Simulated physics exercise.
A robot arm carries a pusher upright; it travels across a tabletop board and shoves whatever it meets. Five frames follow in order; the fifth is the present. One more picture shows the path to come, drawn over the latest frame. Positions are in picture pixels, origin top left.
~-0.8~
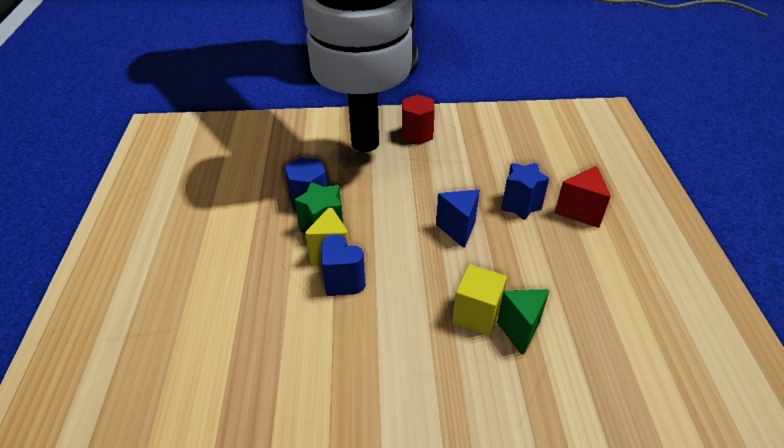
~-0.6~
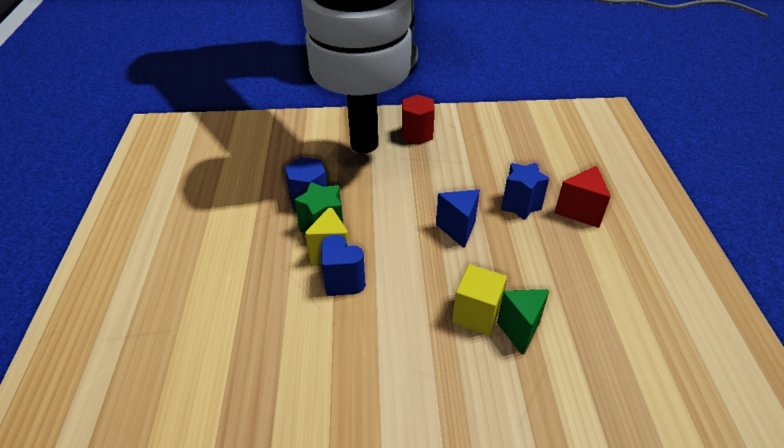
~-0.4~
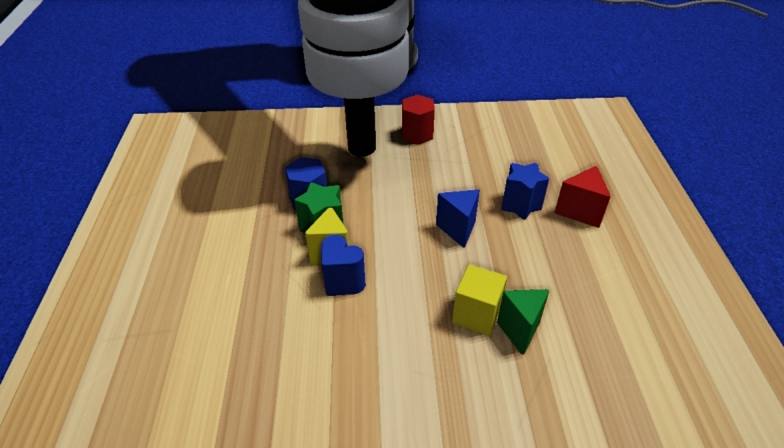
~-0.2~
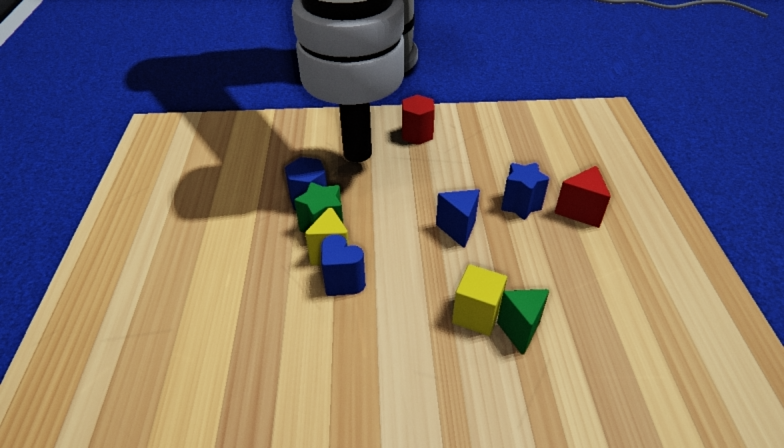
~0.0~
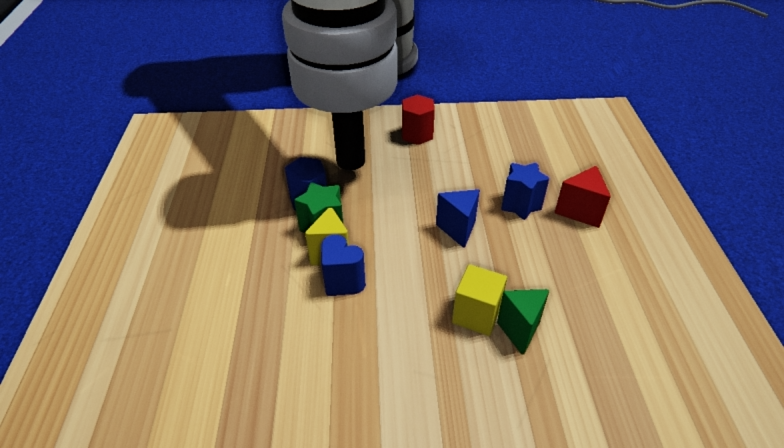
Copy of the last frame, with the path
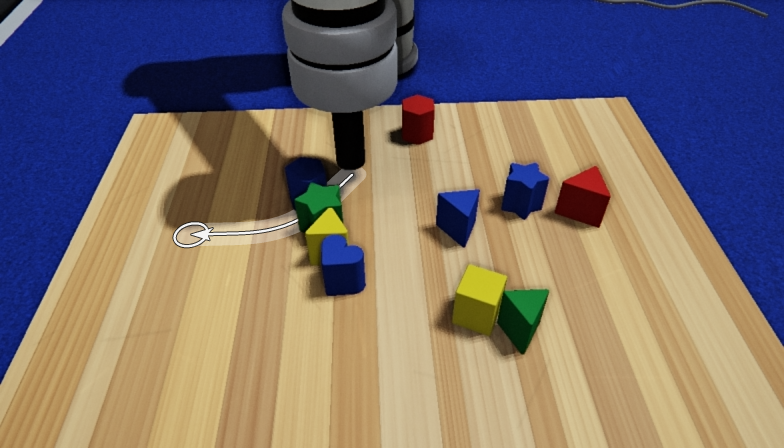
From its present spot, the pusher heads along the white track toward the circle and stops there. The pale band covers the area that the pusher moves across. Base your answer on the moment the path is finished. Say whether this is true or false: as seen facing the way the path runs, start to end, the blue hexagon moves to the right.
That claim is true.
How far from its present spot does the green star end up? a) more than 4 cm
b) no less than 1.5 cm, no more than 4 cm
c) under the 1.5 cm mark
The one that fits is b, no less than 1.5 cm, no more than 4 cm.
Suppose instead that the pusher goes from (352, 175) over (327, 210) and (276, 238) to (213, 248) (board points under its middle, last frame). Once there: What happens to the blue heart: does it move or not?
It will be nudged away from its spot.
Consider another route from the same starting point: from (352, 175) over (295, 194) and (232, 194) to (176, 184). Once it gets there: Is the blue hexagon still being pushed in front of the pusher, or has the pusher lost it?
I'm fairly sure the blue hexagon slides away from the front of the pusher at some point.
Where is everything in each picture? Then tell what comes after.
The first frame shows lower end of the pusher at (365, 144), tops of blocks, blue hexagon at (305, 169), green star at (320, 197), yellow triangular piece at (327, 223), blue heart at (339, 250).
The second frame shows pusher at (365, 145), blocks as before.
The third frame shows pusher at (362, 149), blocks as before.
The fourth frame shows pusher at (358, 154), blocks as before.
The fifth frame shows pusher at (351, 162), blue hexagon at (305, 169), green star at (320, 197), yellow triangular piece at (327, 223), blue heart at (339, 250).
The drawn path runs from (352, 175) via (315, 209) and (257, 232), ending at (191, 235).
The first path, step by step. One third of the way, pusher at (313, 196); blue hexagon at (274, 186), turned 25° clockwise; green star at (318, 200), turned 20° anticlockwise.
Two thirds of the way, pusher at (253, 219); blue hexagon at (213, 196), turned 80° clockwise; green star at (307, 208), turned 55° anticlockwise; yellow triangular piece at (334, 227); blue heart at (342, 254).
At the end, pusher at (186, 221); blue hexagon at (162, 185), turned 140° clockwise; green star at (307, 208), turned 55° anticlockwise; yellow triangular piece at (334, 227); blue heart at (342, 254).
